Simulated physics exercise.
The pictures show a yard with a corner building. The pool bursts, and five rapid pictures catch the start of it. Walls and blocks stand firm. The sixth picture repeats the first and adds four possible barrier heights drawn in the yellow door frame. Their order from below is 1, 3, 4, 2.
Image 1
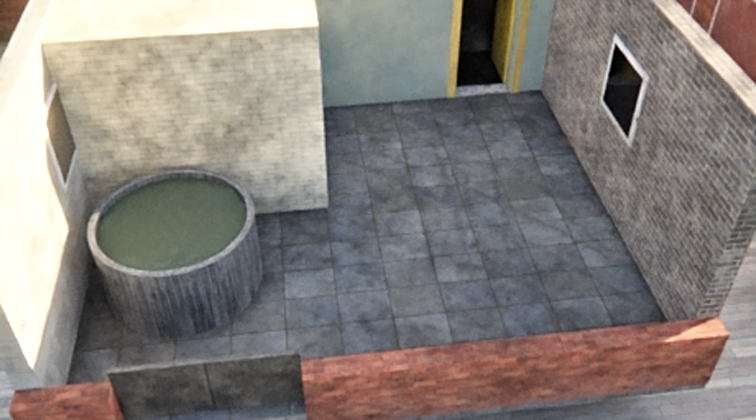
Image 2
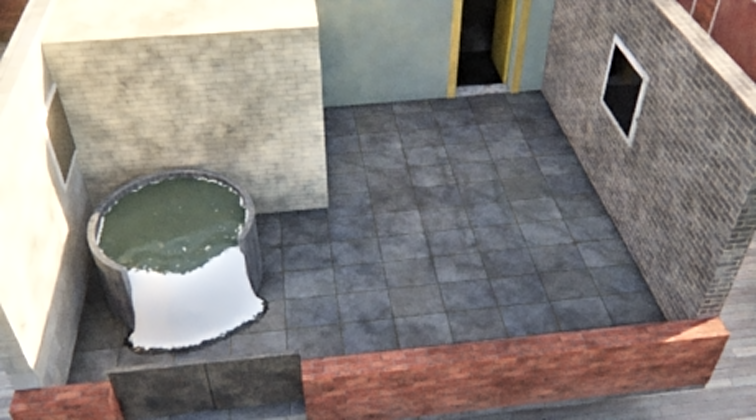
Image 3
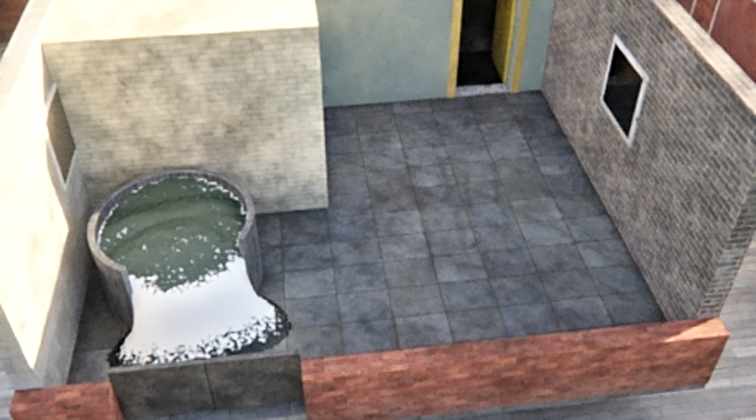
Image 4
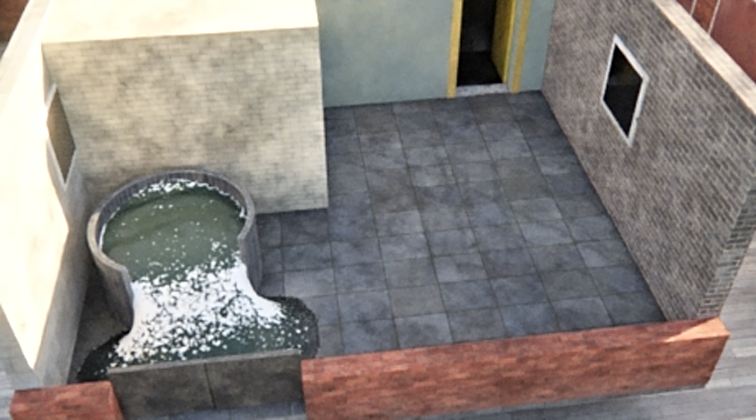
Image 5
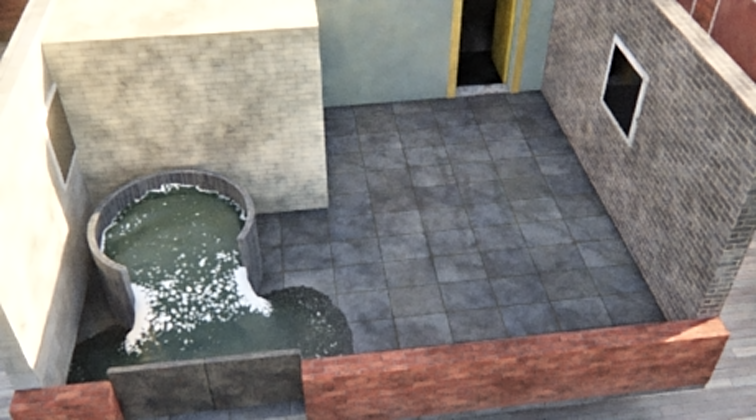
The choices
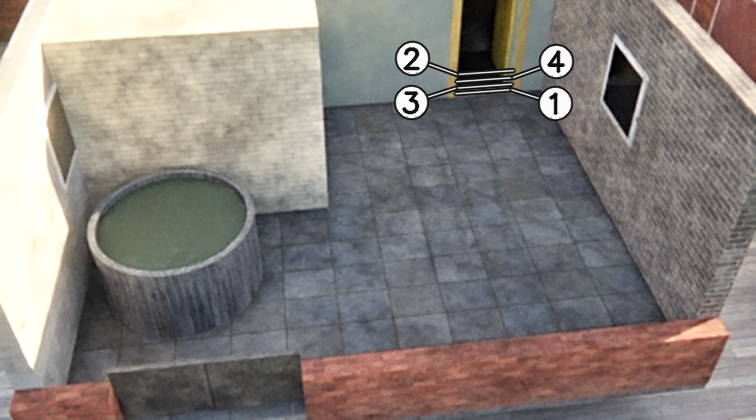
The clip shows a walled, paved yard with a round pool of green water at left; the pool's front opens, and white, foaming water pours out toward the low front wall, then spreads rightward across the dark paving.
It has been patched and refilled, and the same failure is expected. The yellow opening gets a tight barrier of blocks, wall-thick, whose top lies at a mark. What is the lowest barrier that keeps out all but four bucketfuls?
3 will do.
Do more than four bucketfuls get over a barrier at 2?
No.
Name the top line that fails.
That is line 1.
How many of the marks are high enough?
Three of the four.
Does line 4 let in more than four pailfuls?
No, not at all.
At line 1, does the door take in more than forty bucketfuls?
No, it does not.
In white, 1 at (483, 91); 2 at (485, 72); 3 at (484, 86); 4 at (484, 79); from the bottom up 1, 3, 4, 2.
With 1, about 12 bucketfuls get in.
With 2, nothing gets over.
With 3, a splash gets over, under a bucket.
With 4, nothing gets over.
